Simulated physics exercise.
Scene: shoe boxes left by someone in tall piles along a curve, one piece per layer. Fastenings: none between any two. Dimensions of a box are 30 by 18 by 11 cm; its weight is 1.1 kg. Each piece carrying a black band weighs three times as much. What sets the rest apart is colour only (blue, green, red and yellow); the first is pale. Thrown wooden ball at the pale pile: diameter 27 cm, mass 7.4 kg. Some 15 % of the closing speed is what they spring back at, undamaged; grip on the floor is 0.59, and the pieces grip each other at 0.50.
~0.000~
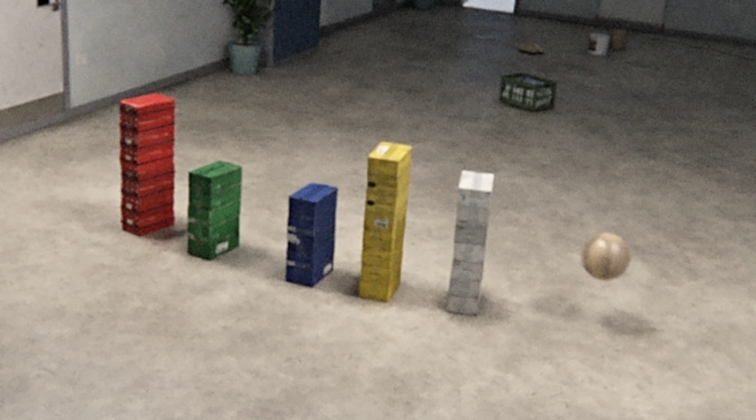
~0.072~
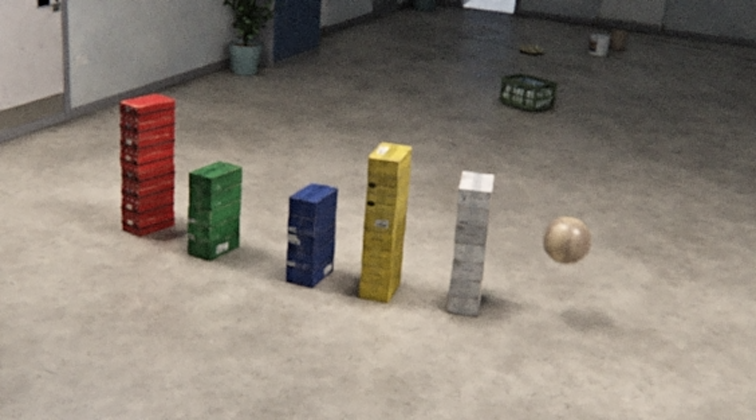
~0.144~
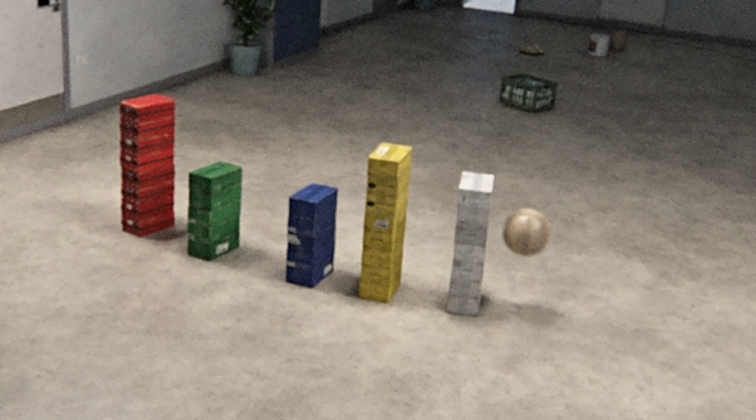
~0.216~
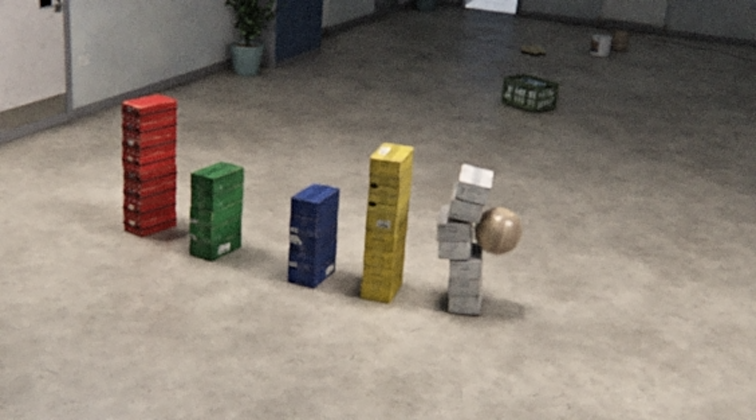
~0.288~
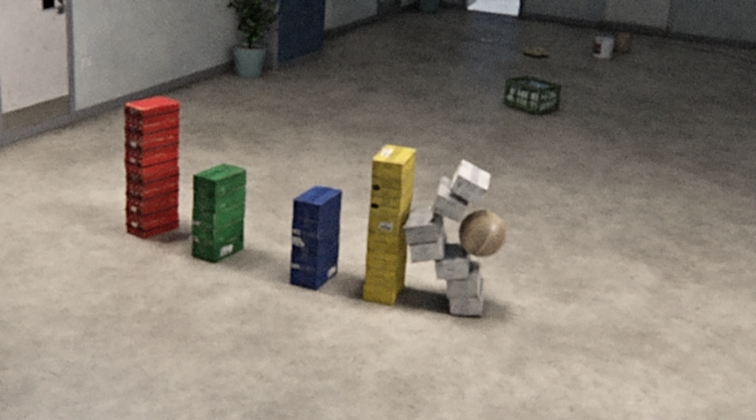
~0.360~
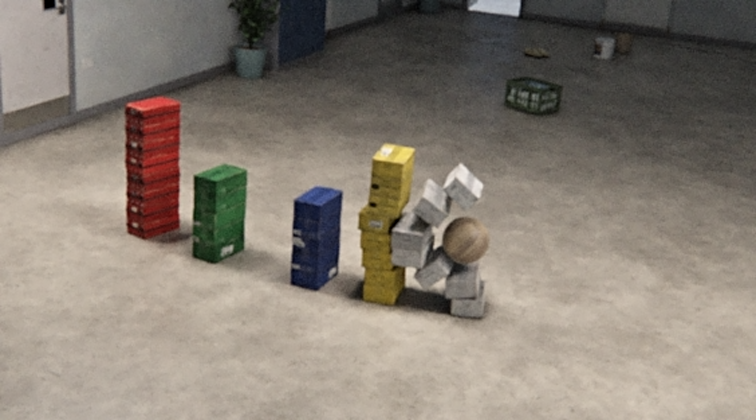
Wooden ball flying leftward into a stack of white boxes, buckling it and pushing boxes against the yellow stack, whose middle shifts.
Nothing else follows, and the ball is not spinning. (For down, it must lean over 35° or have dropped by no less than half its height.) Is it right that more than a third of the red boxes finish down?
No, fewer than a third do.
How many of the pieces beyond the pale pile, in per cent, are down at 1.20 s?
By that time it is 50 percent.
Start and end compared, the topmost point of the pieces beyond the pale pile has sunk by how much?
Something like 0 cm, give or take.
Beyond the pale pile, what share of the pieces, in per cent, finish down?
Something close to 50 percent of them.
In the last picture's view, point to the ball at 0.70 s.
Check around pixel (434, 254).
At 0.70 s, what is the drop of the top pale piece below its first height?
15 cm.
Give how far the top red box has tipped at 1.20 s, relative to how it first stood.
Some 0°.
By 0.70 s, 6 of the pale pile down; none of the 8 red boxes down (0 of 26 in all colours); top red box unmoved; top yellow box tilted 20°.
By 1.20 s, 6 of the pale pile down; none of the 8 red boxes down (13 of 26 in all colours); top red box unmoved; top blue box tilted 52°, 21 cm lower.
When it is over (3.3 s), 6 of the pale pile down; none of the 8 red boxes down (13 of 26 in all colours); top red box unmoved; top blue box tilted 70°, 26 cm lower. That is 0 per cent. In pixels of the last frame, middles, top red box near (153, 111), top blue box near (224, 229).
